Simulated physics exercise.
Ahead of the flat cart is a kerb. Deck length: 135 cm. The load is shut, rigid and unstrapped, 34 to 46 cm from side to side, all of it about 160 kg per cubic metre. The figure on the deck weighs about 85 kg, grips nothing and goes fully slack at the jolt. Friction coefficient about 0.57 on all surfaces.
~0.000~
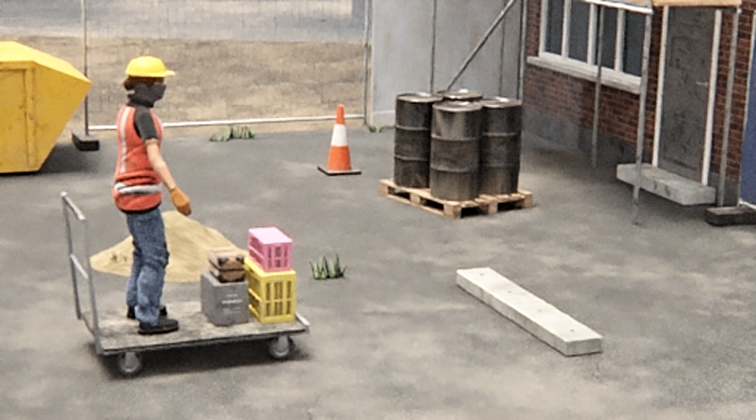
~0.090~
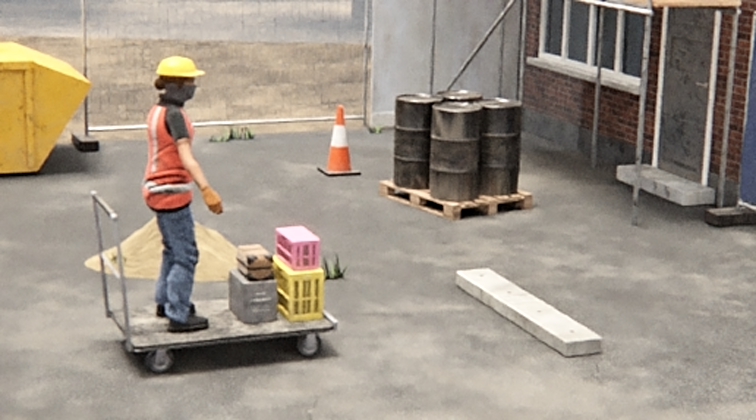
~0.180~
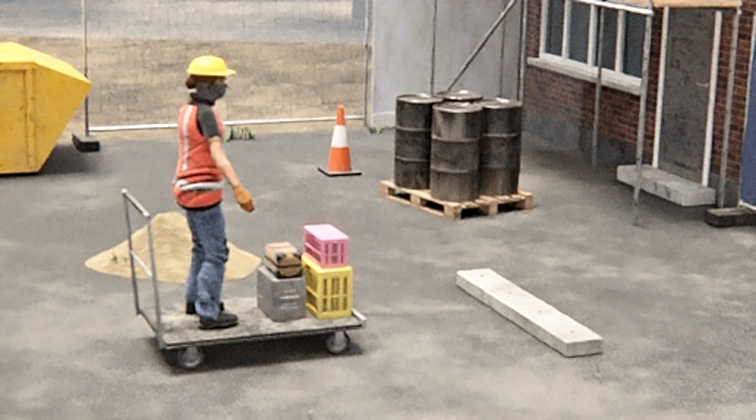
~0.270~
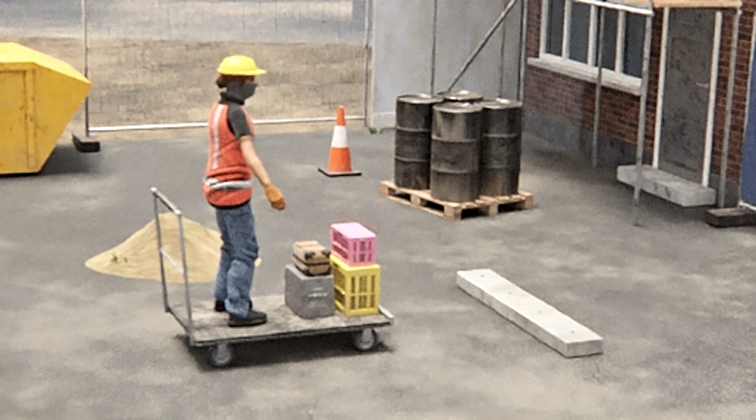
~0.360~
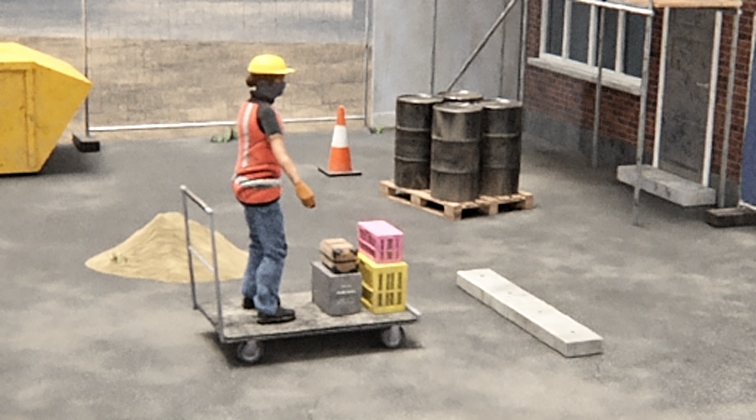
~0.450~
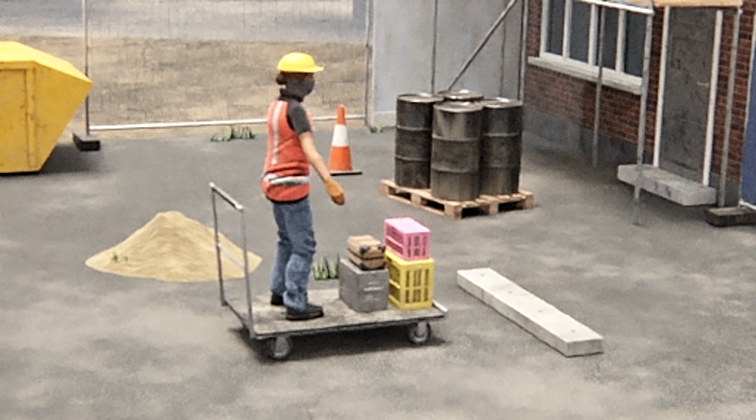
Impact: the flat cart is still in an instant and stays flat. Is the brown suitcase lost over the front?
At this pace the brown suitcase comes off.
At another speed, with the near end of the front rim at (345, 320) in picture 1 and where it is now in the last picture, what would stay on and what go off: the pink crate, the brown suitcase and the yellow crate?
Then pink off, brown on, yellow on.
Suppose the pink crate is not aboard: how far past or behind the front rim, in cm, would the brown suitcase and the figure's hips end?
Then brown 80 past, hips 150 past.
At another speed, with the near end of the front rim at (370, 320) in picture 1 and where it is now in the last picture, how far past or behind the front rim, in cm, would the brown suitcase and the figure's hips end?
In that case brown 40 behind, hips 100 behind.
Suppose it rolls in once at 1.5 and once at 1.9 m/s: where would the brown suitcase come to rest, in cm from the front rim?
About 20 cm behind and 20 cm behind.
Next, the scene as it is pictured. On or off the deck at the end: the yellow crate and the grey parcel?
In the end: Yellow off, grey on.
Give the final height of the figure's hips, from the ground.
Roughly 20 cm above it.
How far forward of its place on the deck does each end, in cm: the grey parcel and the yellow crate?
Forward: Grey 5, yellow 50.
After 0.79 s the deck stops.
After 1.34 s the brown suitcase is 24 cm behind the rim, tilted 50°, near (491, 251) in the last picture's view.
After 1.79 s the brown suitcase is 9 cm behind the rim, tilted 70°, near (510, 243) in the last picture's view.
Final state at 4.8 s, past the rim, pink crate, yellow crate, brown suitcase and the figure's hips; behind it, grey parcel.
